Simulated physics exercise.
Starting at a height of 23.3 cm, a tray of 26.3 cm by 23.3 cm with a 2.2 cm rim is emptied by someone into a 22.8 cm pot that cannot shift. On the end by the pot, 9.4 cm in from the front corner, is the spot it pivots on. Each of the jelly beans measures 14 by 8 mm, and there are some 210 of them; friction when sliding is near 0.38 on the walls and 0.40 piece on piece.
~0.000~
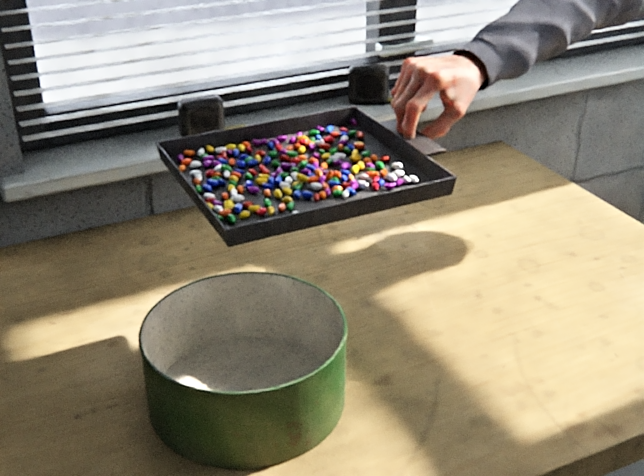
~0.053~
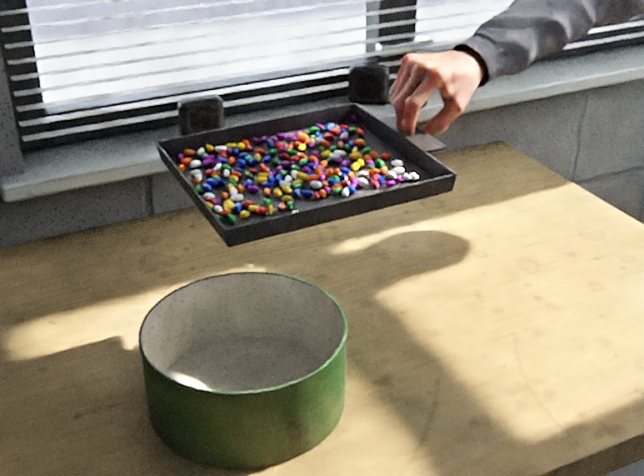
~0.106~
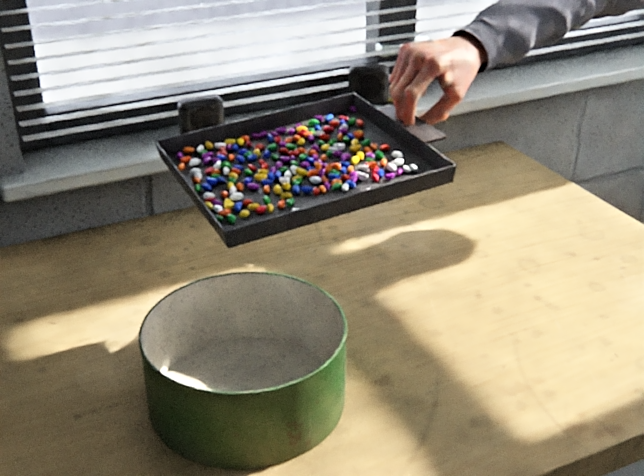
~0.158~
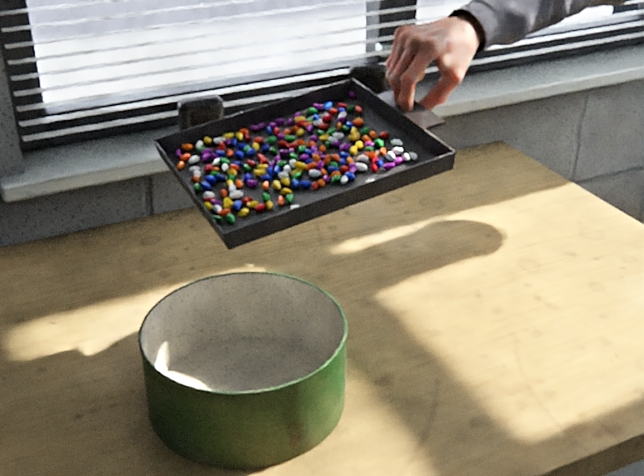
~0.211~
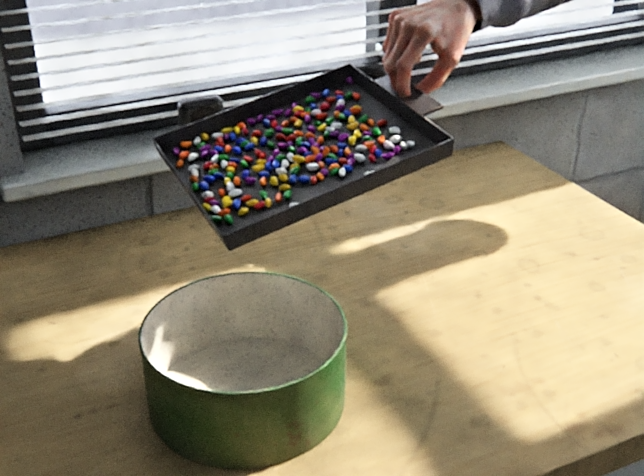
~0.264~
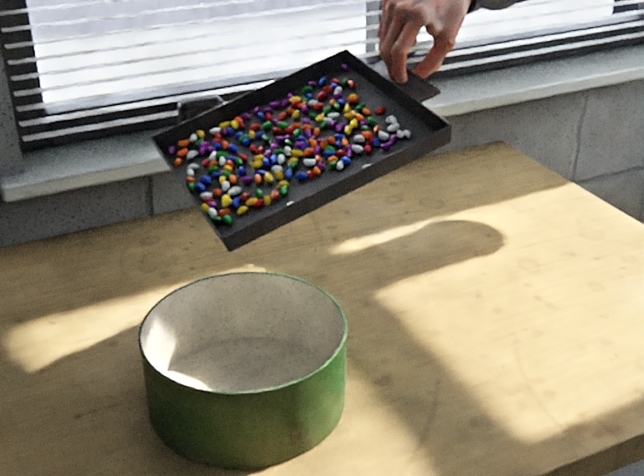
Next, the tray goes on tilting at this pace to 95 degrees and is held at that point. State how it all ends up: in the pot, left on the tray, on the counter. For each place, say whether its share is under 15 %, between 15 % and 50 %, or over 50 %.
In the end pot: The greater portion; tray: A little; counter: A fair amount.
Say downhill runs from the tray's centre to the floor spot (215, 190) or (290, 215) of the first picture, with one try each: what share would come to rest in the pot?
Approximately 35 percent, then 100 percent.
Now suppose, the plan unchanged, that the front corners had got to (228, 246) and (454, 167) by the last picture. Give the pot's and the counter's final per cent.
That works out as pot 100 and counter 0.
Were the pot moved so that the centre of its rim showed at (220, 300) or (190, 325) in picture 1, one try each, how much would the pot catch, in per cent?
About 75 and 90 per cent.
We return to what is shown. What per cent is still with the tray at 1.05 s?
75 %, give or take.
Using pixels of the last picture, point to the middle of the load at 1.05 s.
Approximately (193, 210) in the last picture.
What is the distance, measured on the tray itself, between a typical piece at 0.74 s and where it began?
About 10 cm.
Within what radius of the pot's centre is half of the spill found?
I'd say around 22 centimetres.
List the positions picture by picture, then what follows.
In the first frame, tray tilt 0 degrees, front corners at (227, 227) and (453, 176); middle of the pieces at (295, 171); pot at (243, 326).
In the second frame, tray tilt 1 degrees, front corners at (227, 228) and (453, 173); middle of the pieces at (295, 169).
In the third frame, tray tilt 4 degrees, front corners at (226, 229) and (453, 164), lowest corner left front; middle of the pieces at (295, 164).
In the fourth frame, tray tilt 8 degrees, front corners at (225, 231) and (452, 151), lowest corner left front; middle of the pieces at (294, 157).
In the fifth frame, tray tilt 12 degrees, front corners at (224, 233) and (450, 138), lowest corner left front; middle of the pieces at (292, 150).
In the sixth frame, tray tilt 16 degrees, front corners at (224, 235) and (447, 125), lowest corner left front; middle of the pieces at (289, 144); pot at (243, 326). Its pace works out near 80 degrees a second.
Then, at 0.74 s, tilt 54 degrees; the tray holds 100 %, the pot 0 %.
Then, at 1.05 s, tilt 79 degrees; the tray holds 75 %, the pot 10 %.
After 1.47 s, tilt 95 degrees; the tray holds 15 %, the pot 50 %.
At rest (2.8 s), pot 75 %, tray 0 %, counter 25 %.
